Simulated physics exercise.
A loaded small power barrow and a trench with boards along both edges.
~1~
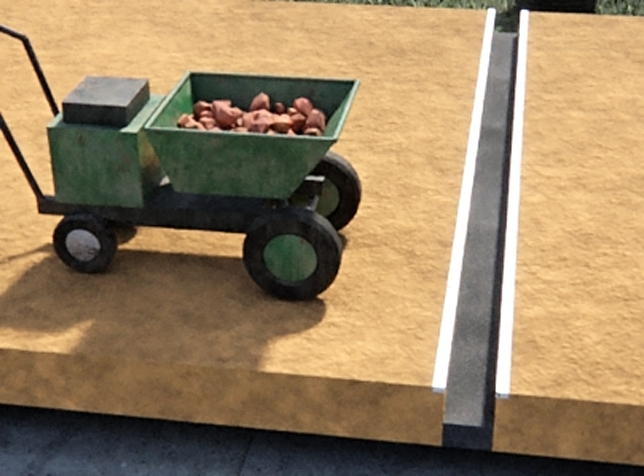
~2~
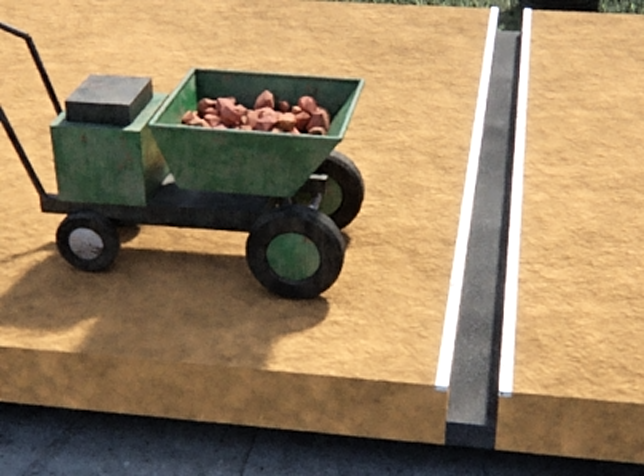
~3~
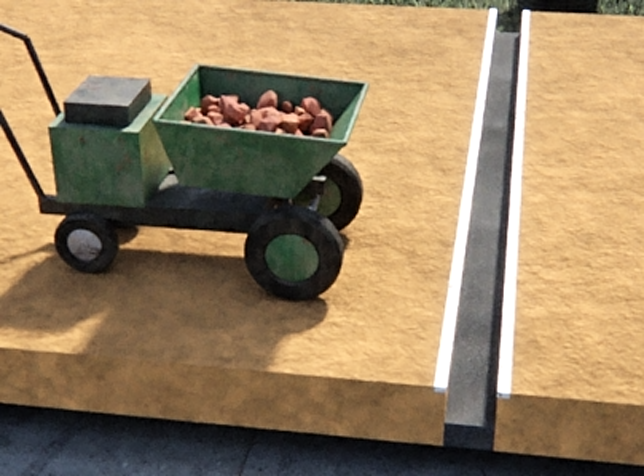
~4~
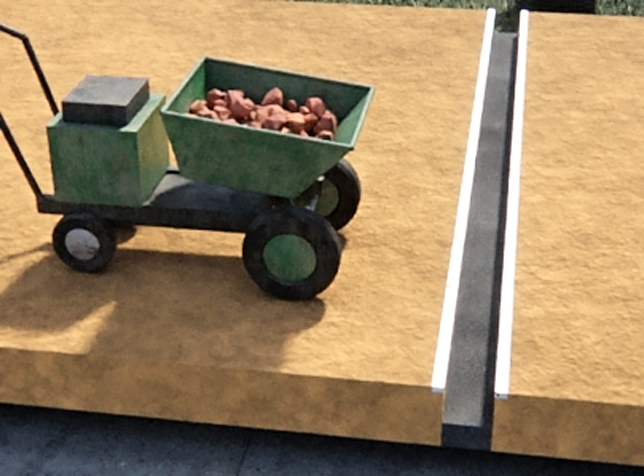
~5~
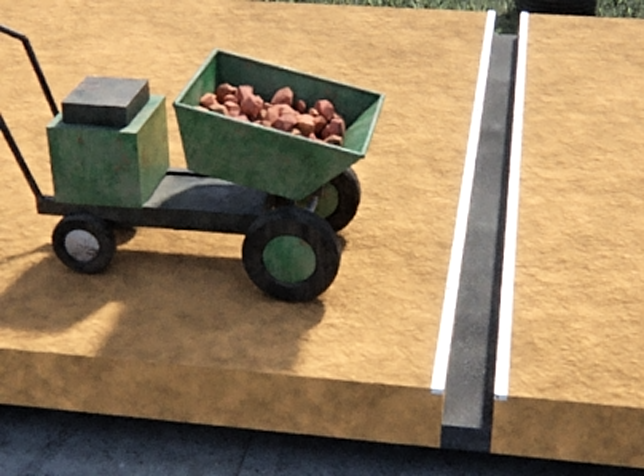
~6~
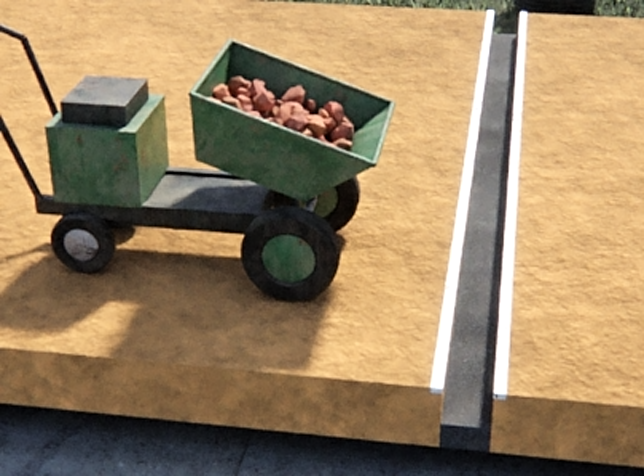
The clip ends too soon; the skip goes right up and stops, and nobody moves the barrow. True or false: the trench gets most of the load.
True.
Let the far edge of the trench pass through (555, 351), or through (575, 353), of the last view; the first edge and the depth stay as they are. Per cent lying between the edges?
In turn 80 and 90 in a hundred.
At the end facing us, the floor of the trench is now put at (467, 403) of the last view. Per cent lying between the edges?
Estimate: Approx. 40 %.
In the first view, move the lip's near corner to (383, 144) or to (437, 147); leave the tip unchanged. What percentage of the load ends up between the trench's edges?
First try: Some 50 %; second try: 0 %.
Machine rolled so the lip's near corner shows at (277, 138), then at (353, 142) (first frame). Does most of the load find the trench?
Try one: The lesser share. Try two: The greater share.
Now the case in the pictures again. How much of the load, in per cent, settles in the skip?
Estimate: Some 15 %.
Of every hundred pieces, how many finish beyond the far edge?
Close to 5 in a hundred.
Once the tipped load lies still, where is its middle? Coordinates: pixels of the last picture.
I'd mark it at roughly (475, 279).
Soon, skip tipped steeply; all in the skip.
A while on, skip tipped right over; about two thirds in the skip; a small part short of the trench; about a quarter in or heaped over the trench; a stray few falling.
Towards the end, skip tipped right over; about a quarter in the skip; a small part short of the trench; about two thirds in or heaped over the trench; a small part beyond it.
Finally, skip tipped right over; a small part in the skip; a small part short of the trench; about two thirds in or heaped over the trench; a small part beyond it.
